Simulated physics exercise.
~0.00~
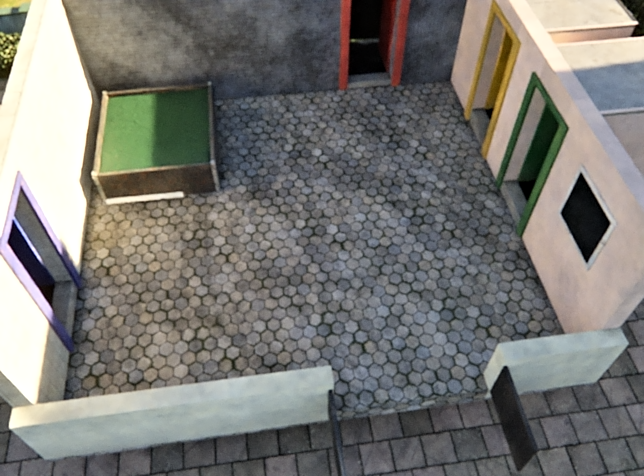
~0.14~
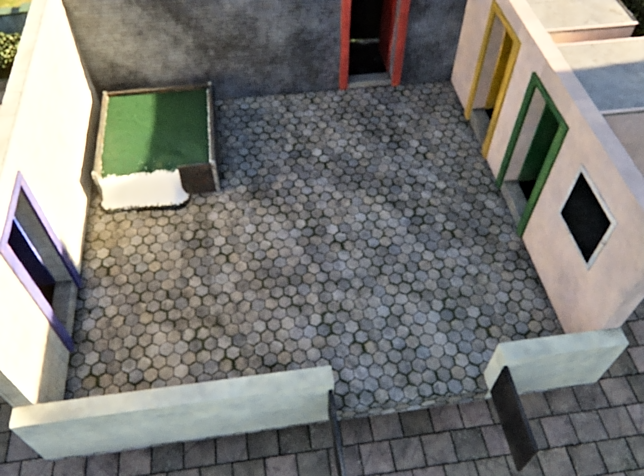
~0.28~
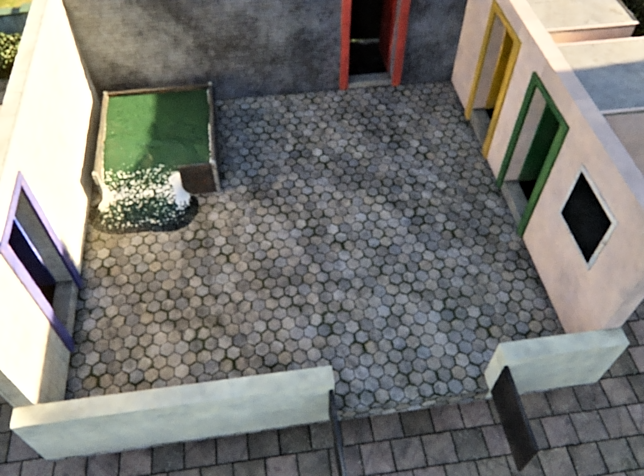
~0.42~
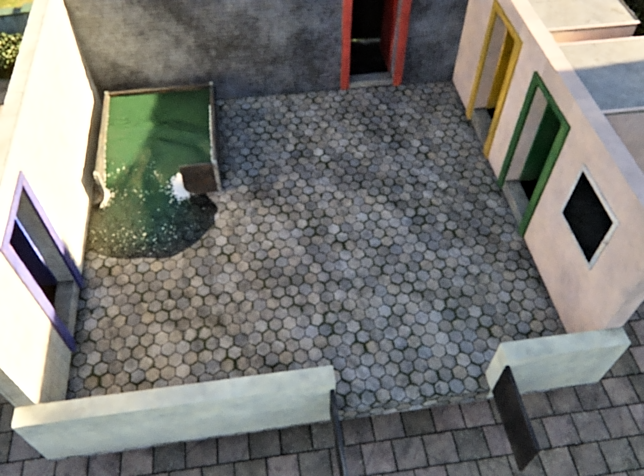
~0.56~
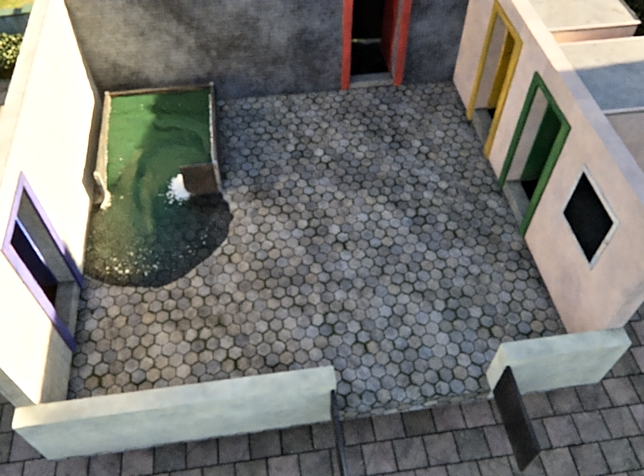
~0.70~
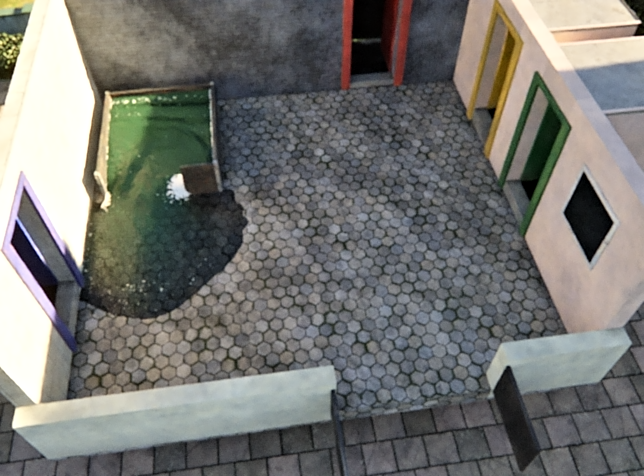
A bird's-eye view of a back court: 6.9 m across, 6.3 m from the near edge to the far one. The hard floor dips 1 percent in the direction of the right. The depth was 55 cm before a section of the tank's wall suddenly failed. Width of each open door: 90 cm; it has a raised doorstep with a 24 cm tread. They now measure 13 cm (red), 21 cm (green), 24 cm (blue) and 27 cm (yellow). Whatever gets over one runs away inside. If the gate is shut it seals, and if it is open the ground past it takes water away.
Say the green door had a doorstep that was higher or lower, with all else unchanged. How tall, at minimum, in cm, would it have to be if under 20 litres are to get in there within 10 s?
It would need to be about 7 cm tall.
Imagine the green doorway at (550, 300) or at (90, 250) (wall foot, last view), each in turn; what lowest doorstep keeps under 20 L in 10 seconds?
First place around 11.5 cm, second around 16 cm.
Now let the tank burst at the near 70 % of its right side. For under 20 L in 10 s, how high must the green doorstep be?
Some 13.0 cm.
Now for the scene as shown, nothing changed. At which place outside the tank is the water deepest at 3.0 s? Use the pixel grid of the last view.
Around (109, 409).
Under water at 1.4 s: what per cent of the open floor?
Approximately 25 % of the floor.
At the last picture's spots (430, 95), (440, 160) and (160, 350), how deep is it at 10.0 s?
Around 11 cm, 6 cm and 5 cm.
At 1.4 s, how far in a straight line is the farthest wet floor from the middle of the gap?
4.0 m.
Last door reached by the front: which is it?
I'd say the red one.
After 1.4 s water covers 25 % of the floor, deepest (30 cm) near (137, 202); it has not reached the green door.
After 3.0 s water covers 30 % of the floor, deepest (30 cm) near (109, 409); it has not reached the green door.
After 10.0 s water covers 80 % of the floor, deepest (13 cm) near (453, 85); 9 cm at the green door, 0 litres in over its 21 cm doorstep.
At the green door as built, the water arrived by 5.1 s and peaked near 11 cm at 5.6 s.
Run again over the same 10 s with other heights there, 29 litres in over 6 cm, 7 litres over 8.5 cm. The limit of 20 litres is kept from about 7 cm up.
